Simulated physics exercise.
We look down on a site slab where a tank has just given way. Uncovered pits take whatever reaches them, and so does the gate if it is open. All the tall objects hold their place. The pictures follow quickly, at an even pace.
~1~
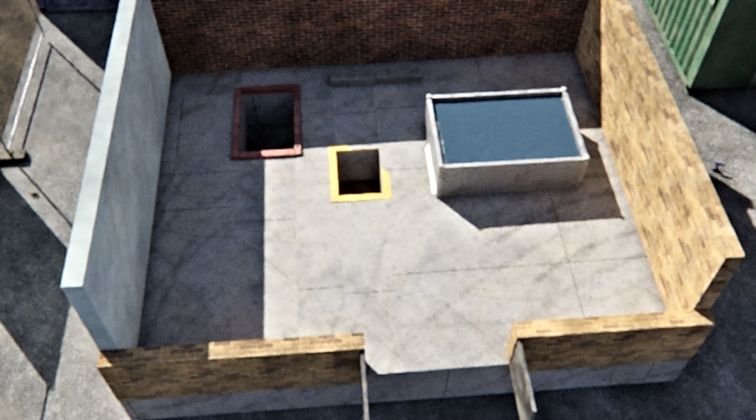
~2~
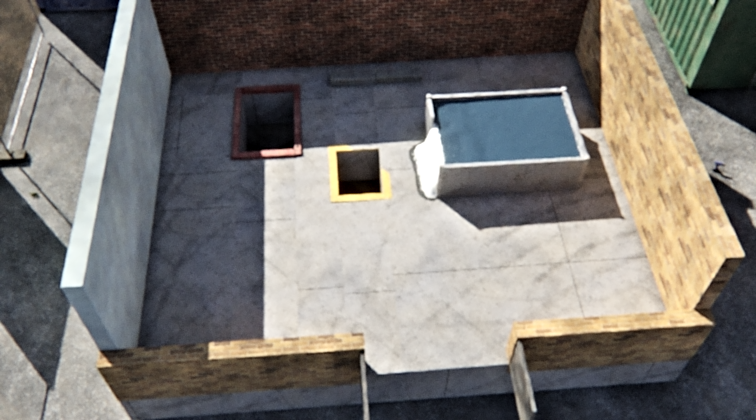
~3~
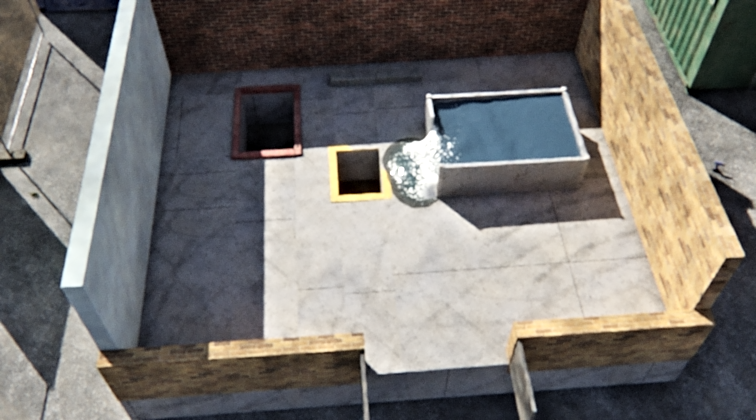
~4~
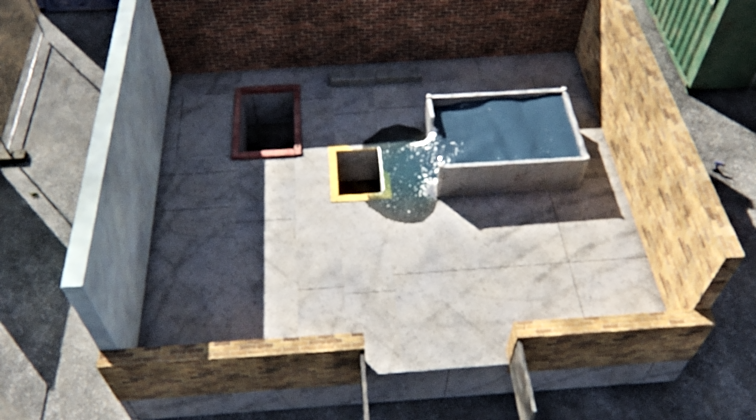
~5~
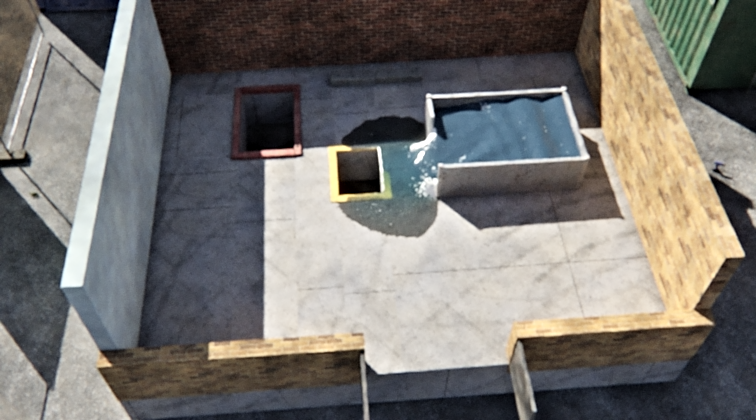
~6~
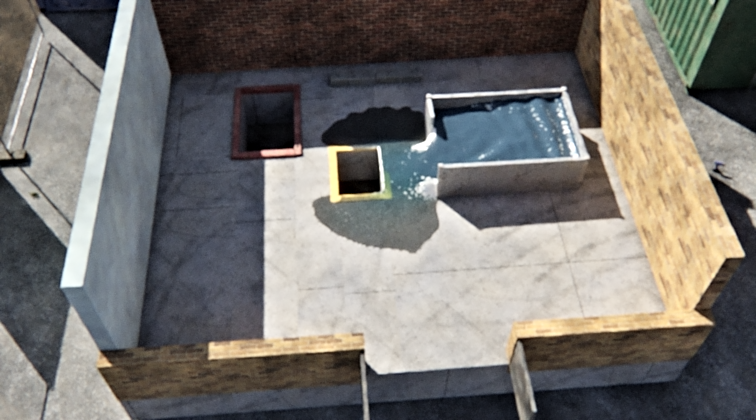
Water bursts from the left side of an open tank on a walled concrete slab, splashing white, then spreads left to the yellow-edged opening and around it, leaving a widening dark wet patch while the tank's surface ripples.
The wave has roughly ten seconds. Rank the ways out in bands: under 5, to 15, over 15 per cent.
In the end: The gate takes not even 5 %; the red pit takes not even 5 %; the yellow pit takes above 15 %.
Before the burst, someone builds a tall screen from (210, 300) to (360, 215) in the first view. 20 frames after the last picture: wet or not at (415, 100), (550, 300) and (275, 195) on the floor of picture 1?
In that order: Dry, free of water, flooded.
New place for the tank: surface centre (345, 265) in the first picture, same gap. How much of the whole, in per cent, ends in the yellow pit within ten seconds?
Per cent: Yellow 10.
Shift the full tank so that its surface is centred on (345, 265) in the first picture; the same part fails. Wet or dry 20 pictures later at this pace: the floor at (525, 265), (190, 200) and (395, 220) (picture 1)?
One after the other: Clear, awash, free of water.
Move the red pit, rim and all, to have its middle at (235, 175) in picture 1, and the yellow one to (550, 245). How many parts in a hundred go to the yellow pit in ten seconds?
Parts in a hundred: Yellow 0.
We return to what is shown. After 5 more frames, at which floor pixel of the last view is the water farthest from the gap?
Around (243, 251).
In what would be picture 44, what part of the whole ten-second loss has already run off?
Roughly 85 per cent.
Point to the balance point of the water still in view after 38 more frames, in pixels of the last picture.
Near (371, 207).
A moment on, water covers 15 % of the floor; the gate 0 %, the red pit 0 %, the yellow pit 16 %.
Next, water covers 30 % of the floor; the gate 0 %, the red pit 1 %, the yellow pit 28 %.
Then, water covers 30 % of the floor; the gate 0 %, the red pit 1 %, the yellow pit 39 %.
Later, water covers 35 % of the floor; the gate 0 %, the red pit 1 %, the yellow pit 50 %.
In the end, water covers 45 % of the floor; the gate 1 %, the red pit 1 %, the yellow pit 58 %.
